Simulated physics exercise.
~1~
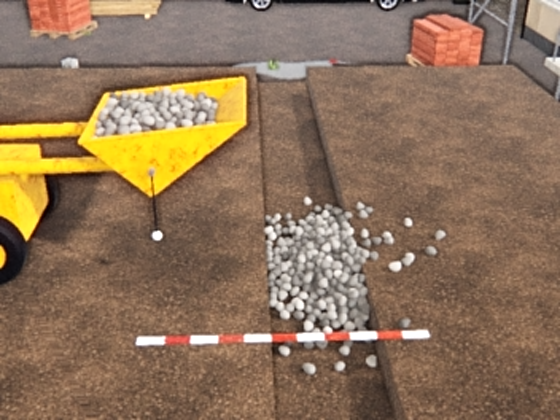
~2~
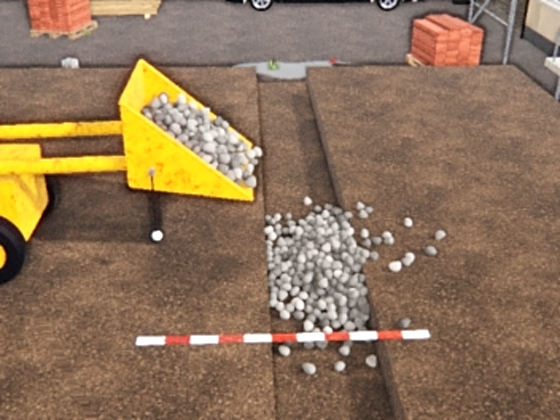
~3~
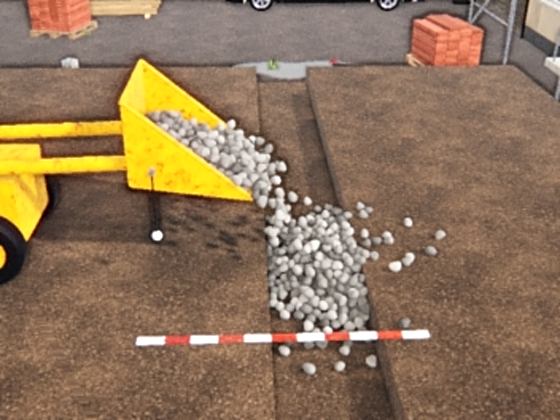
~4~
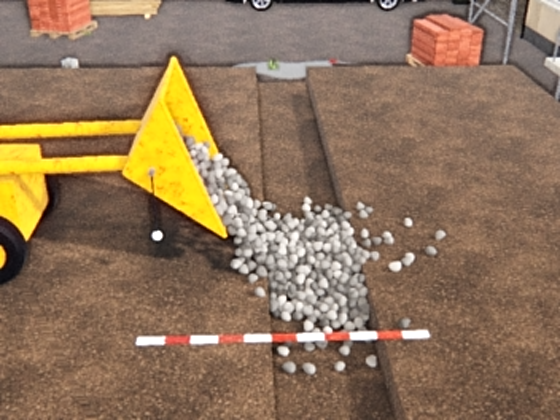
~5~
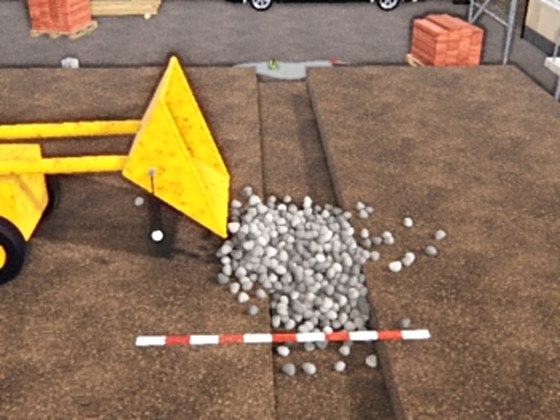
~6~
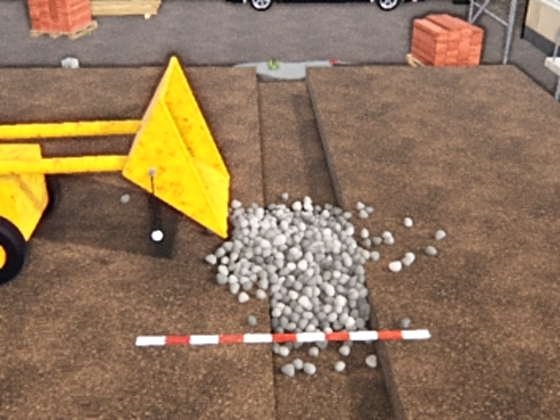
A yellow loader's bucket, full of grey stones, tipped forward and poured them onto the pile already lying in the trench, some landing on the near bank, until the bucket was empty and hung still beside a wider heap.
